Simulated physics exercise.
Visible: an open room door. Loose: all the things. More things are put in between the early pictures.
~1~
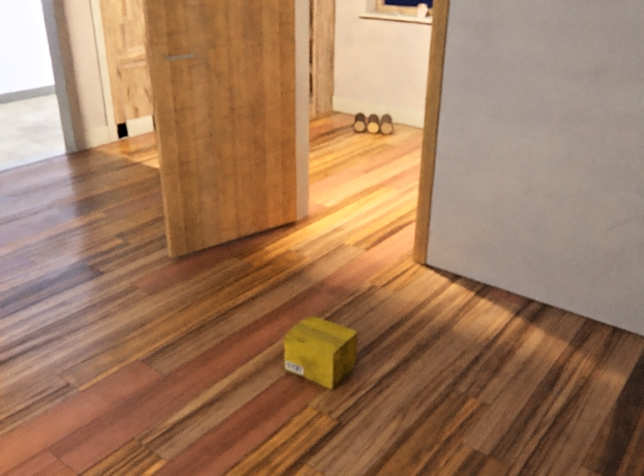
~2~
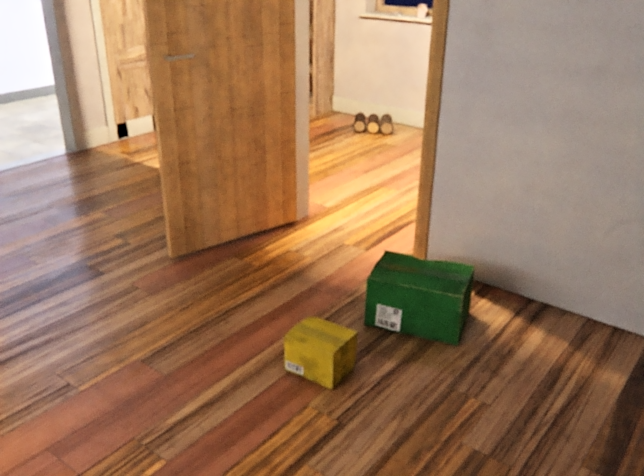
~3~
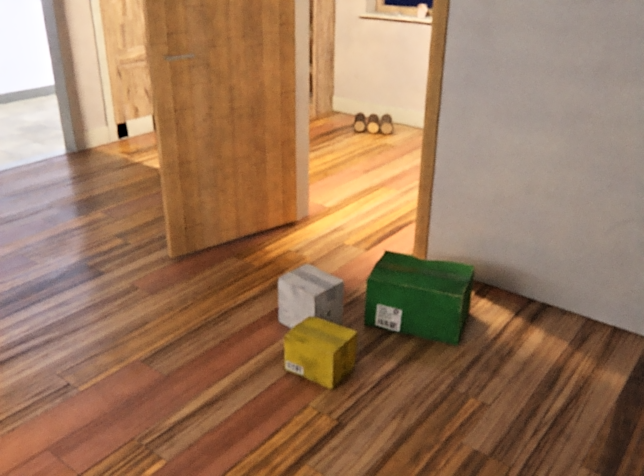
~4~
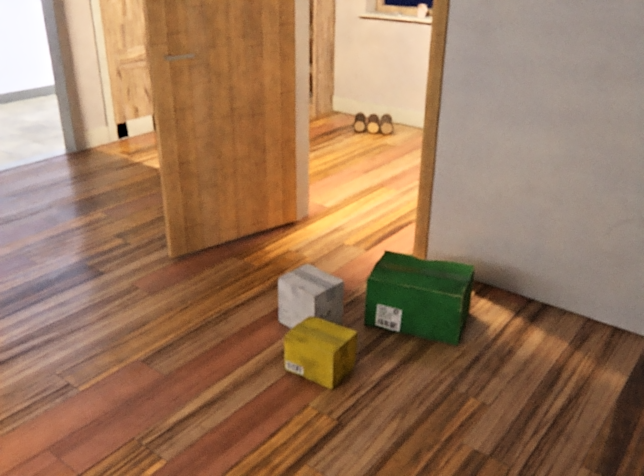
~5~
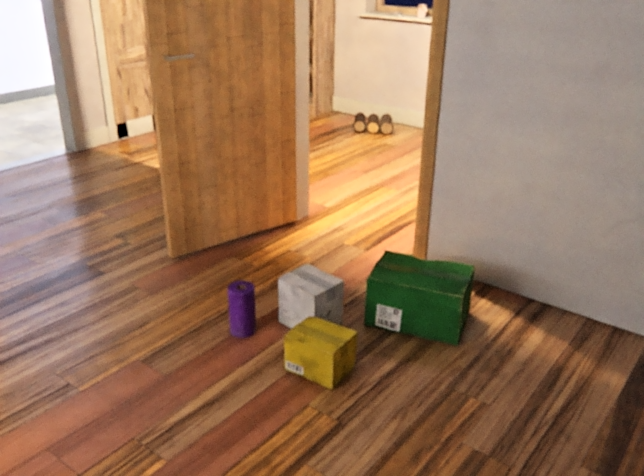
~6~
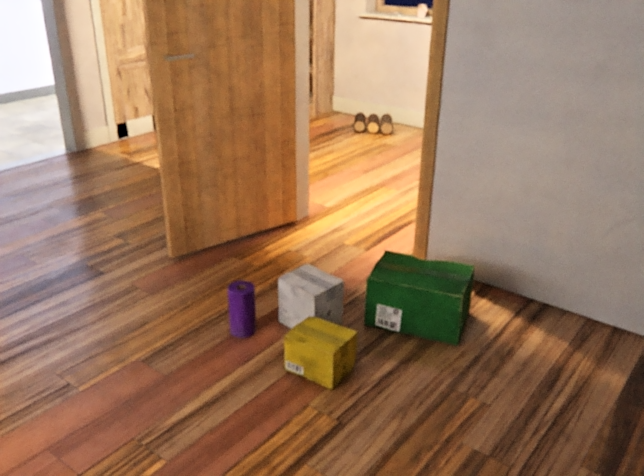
The clip opens on a wooden floor with a yellow box sitting near a wide-open door that stays still. A green box appears to its right, then a white parcel just behind the yellow box. Finally, a purple roll appears to the left of the parcel, while everything already there remains in place.
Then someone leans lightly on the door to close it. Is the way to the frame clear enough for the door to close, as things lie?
The door meets its frame.
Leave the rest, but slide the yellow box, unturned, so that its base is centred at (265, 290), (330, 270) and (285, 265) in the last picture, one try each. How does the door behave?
Case one: Swings all the way; case two: Gets held up; case three: Swings all the way.
Then, 0.70 s later than the last frame, door 80° open.
Then, 1.20 s later than the last frame, door 49° open.
Then, 1.70 s later than the last frame, door 17° open.
When it is over, door 0° open; all 4 as before. End places, in pixels of the last picture, purple roll near (242, 309).
